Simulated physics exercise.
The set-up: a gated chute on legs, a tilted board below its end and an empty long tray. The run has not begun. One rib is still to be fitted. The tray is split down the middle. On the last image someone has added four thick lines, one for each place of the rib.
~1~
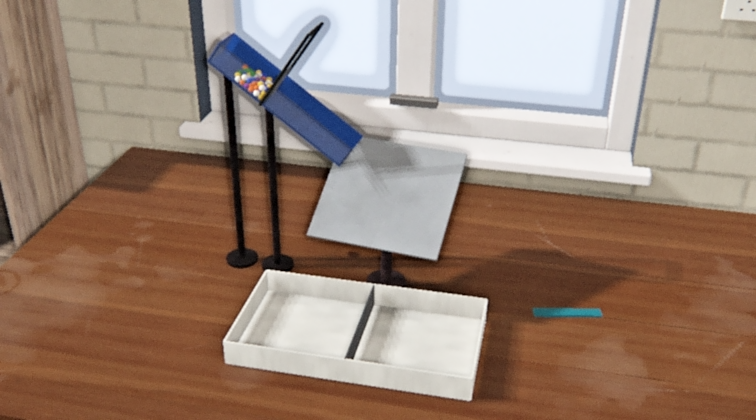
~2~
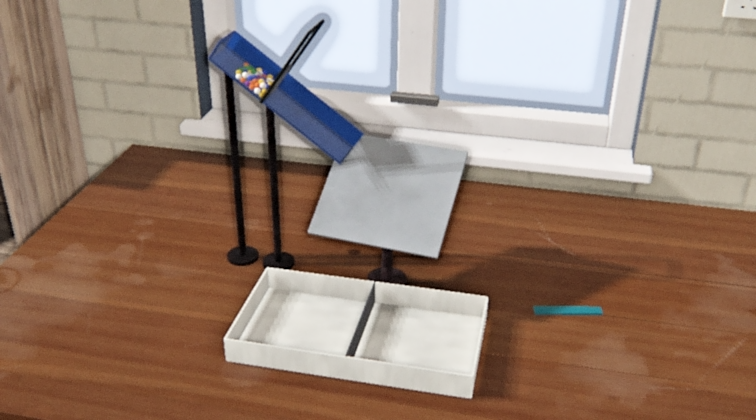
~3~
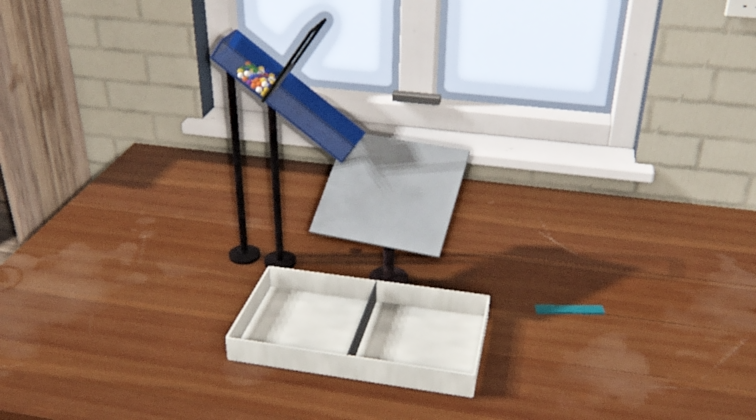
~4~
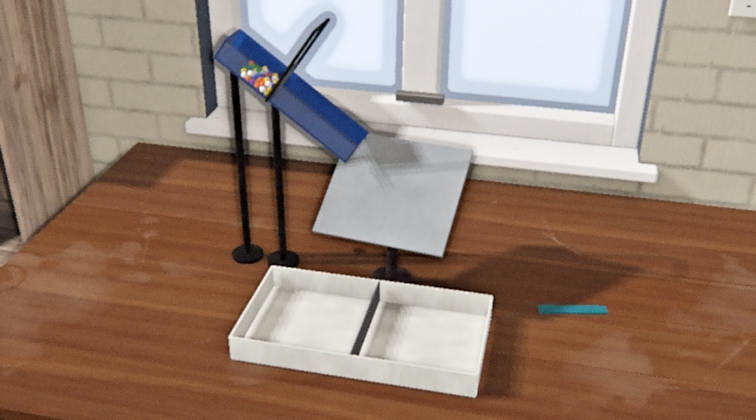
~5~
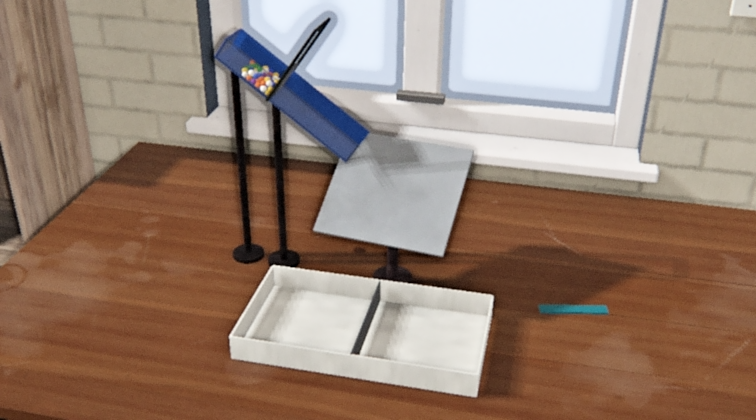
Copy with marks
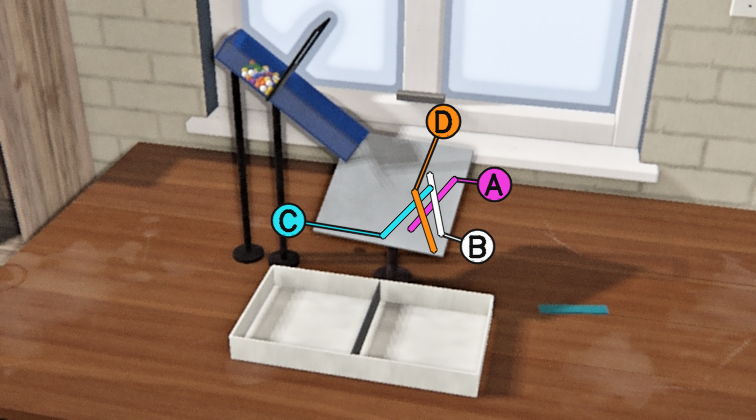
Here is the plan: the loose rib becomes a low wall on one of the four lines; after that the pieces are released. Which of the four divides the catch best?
Go for A.
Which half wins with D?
The right half.
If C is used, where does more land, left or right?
More lands on the left.
On the marked copy, line A from (454, 179) to (411, 229); line B from (429, 175) to (441, 233); line C from (430, 188) to (382, 235); line D from (414, 191) to (433, 249).
With A, of what is caught, about a third in the left half, about two thirds in the right.
With B, of what is caught, a small part in the left half, nearly all in the right.
With C, of what is caught, most in the left half, a small part in the right.
With D, of what is caught, a small part in the left half, nearly all in the right.
